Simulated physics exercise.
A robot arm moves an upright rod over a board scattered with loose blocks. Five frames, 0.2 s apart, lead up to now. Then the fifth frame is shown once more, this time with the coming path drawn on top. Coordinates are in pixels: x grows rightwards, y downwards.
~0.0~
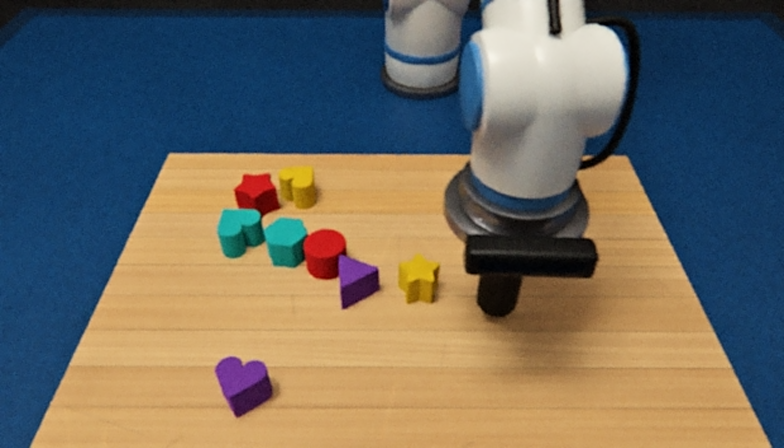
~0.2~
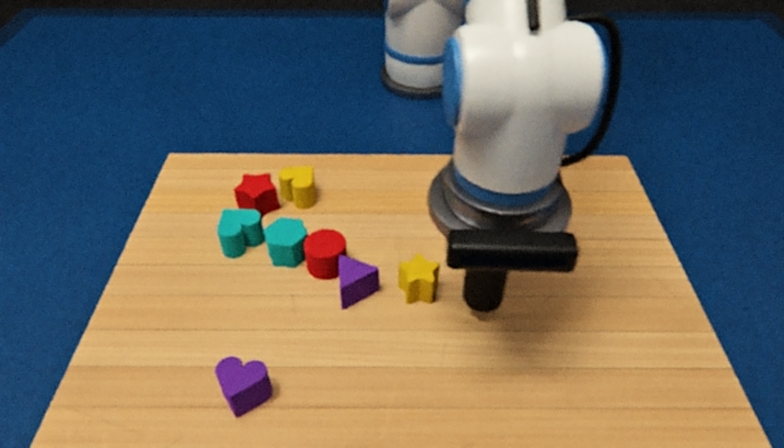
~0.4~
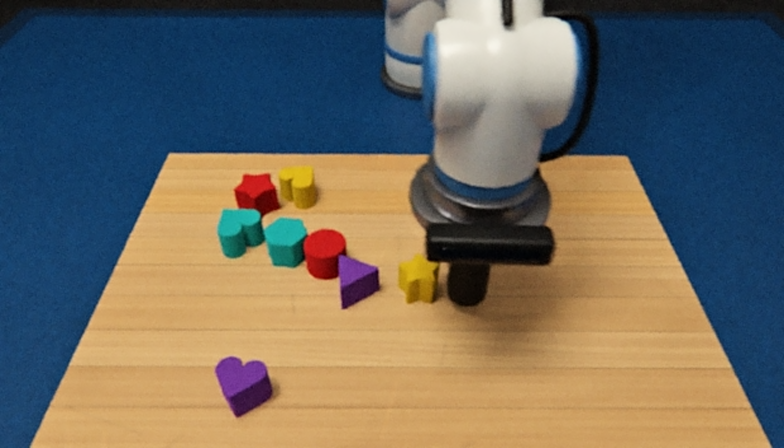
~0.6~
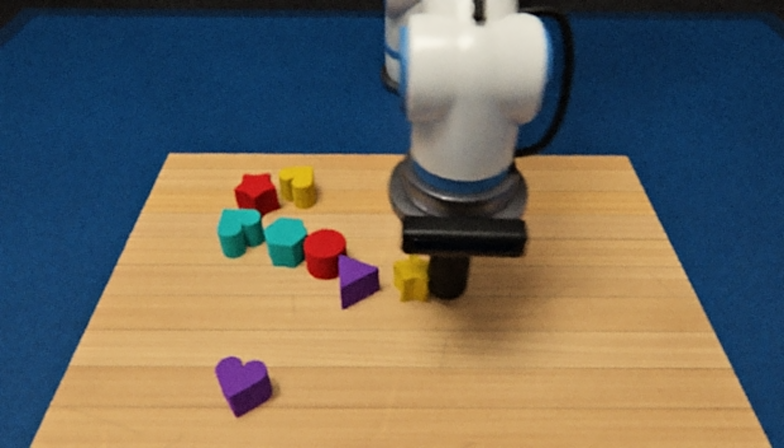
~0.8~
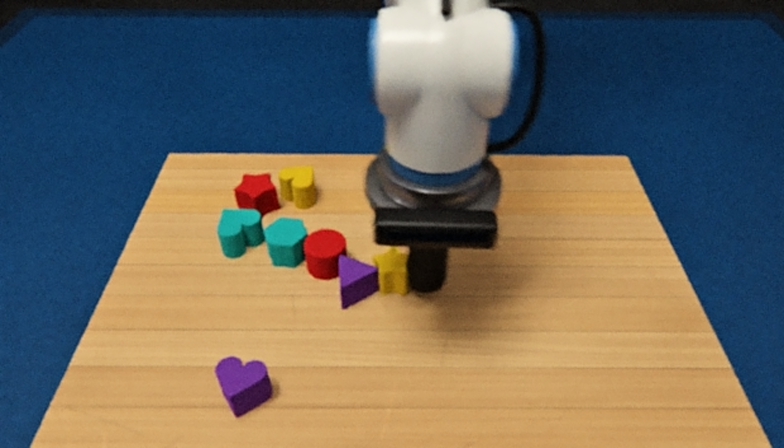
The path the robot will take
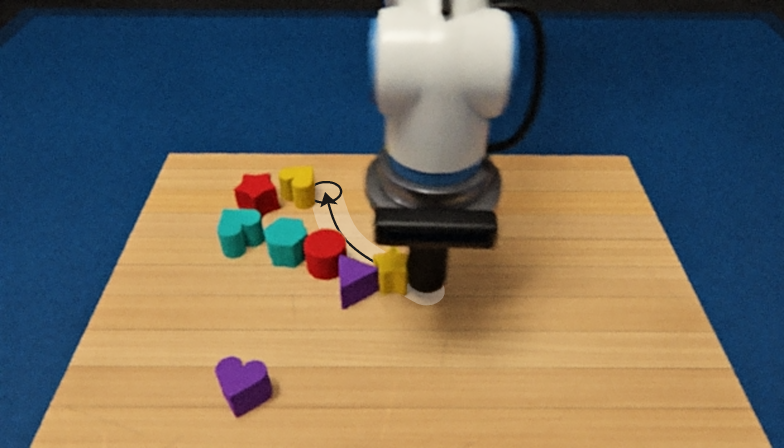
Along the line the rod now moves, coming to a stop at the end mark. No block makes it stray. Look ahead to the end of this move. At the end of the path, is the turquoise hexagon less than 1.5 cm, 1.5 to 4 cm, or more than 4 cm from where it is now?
Between 1.5 and 4 cm.
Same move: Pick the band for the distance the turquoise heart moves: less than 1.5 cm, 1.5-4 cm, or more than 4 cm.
Below 1.5 cm.
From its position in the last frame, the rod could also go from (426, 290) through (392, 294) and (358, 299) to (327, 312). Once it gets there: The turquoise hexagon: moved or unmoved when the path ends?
By the last moment of the path, the turquoise hexagon has shifted.
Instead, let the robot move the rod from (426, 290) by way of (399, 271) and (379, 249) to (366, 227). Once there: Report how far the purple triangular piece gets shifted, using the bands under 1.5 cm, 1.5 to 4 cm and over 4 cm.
It moves between 1.5 and 4 cm.
Drawn move, from (426, 290) through (374, 262) and (338, 228) to (325, 192).
What follows on the original path. One third of the way, rod at (373, 251); turquoise hexagon at (272, 228); red circle at (306, 242); yellow star block at (341, 232).
Two thirds of the way, rod at (337, 217); turquoise heart at (233, 218), turned 15° anticlockwise; turquoise hexagon at (264, 227); red circle at (292, 247); yellow star block at (301, 217), turned 85° anticlockwise.
At the end, rod at (324, 182); turquoise heart at (233, 218), turned 15° anticlockwise; red star block still; turquoise hexagon at (264, 227); yellow heart at (288, 166), turned 35° anticlockwise; red circle at (292, 247); yellow star block at (301, 216), turned 90° anticlockwise.
